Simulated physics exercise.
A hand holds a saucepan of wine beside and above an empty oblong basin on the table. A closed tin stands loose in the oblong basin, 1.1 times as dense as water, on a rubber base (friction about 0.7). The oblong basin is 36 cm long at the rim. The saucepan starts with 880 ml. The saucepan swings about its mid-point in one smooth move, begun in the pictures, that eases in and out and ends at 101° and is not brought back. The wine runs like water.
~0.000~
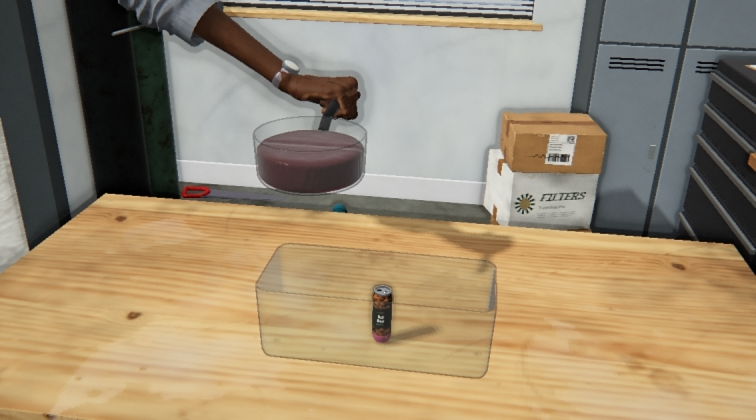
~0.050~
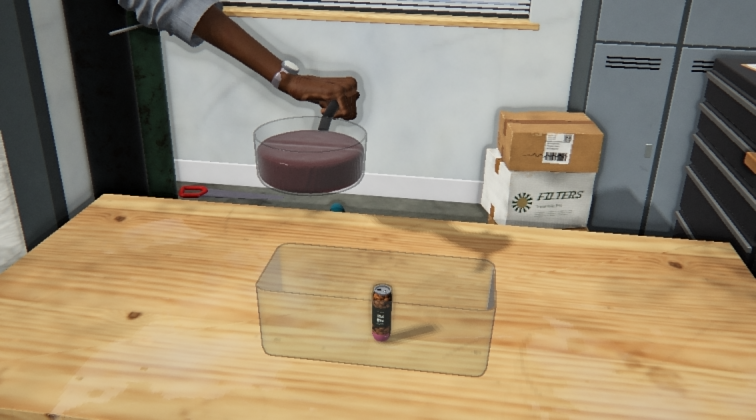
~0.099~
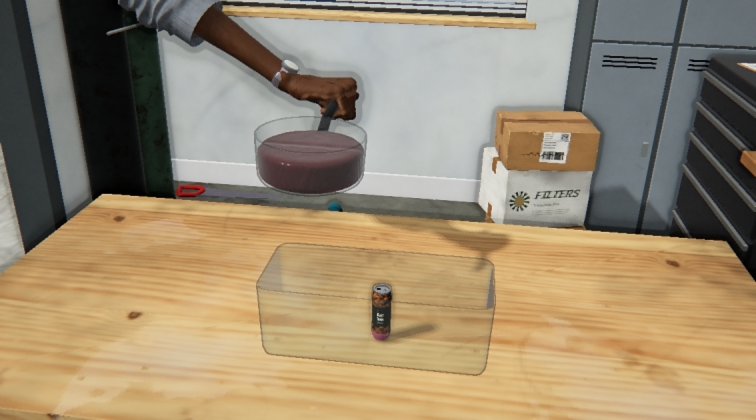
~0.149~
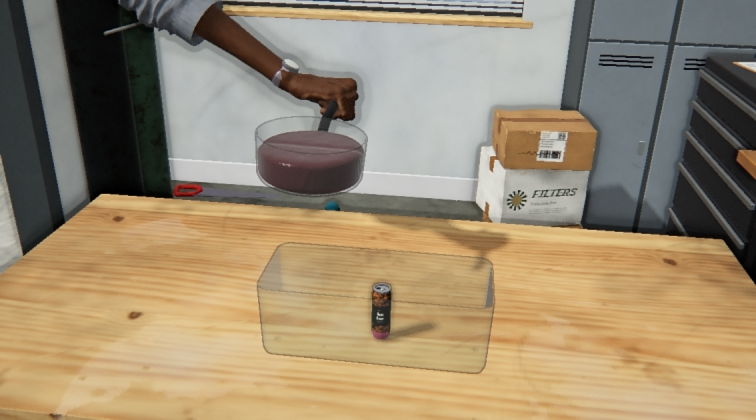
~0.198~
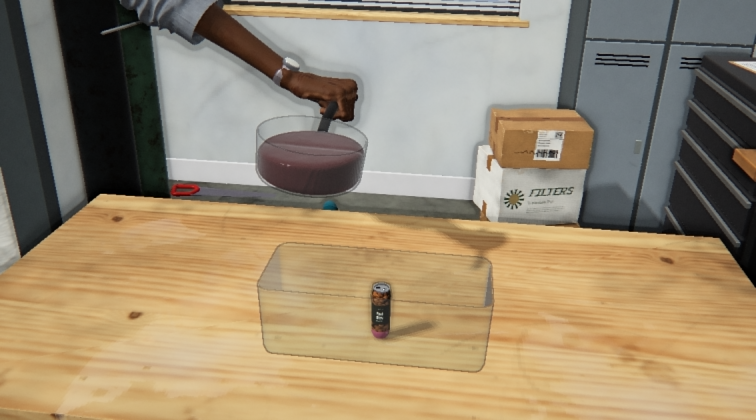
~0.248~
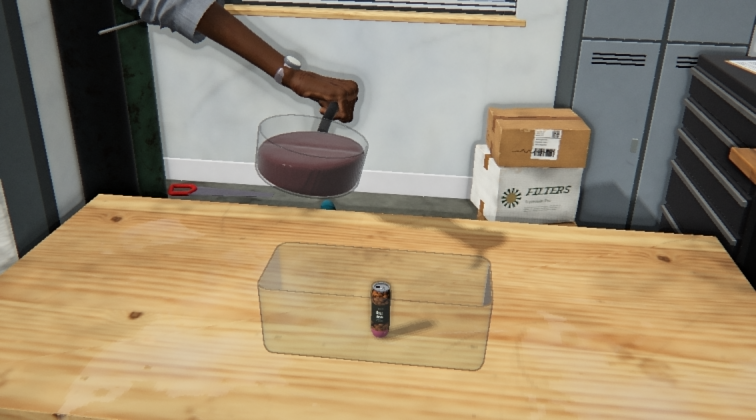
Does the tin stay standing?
It remains upright.
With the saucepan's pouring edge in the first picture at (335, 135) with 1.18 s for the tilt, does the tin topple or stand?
Then it remains upright.
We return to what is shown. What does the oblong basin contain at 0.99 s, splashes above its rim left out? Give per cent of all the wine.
Some 76 per cent.
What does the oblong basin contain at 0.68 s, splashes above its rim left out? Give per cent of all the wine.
Near 7 in a hundred.
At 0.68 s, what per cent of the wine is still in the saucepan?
Some 56 per cent.
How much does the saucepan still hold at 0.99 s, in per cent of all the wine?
About 10 per cent.
After 0.68 s the tilt is 62° and 55 per cent is still to pour; the tin stands where it began.
After 0.99 s the tilt is 95° and 11 per cent is still to pour; the tin stands where it began.
After 1.32 s the tilt is 101° and 1 per cent is still to pour; the tin stands where it began.
After 1.68 s the tilt is 101° and 0 per cent is still to pour; the tin stands where it began.
In the end the tin stands where it began.
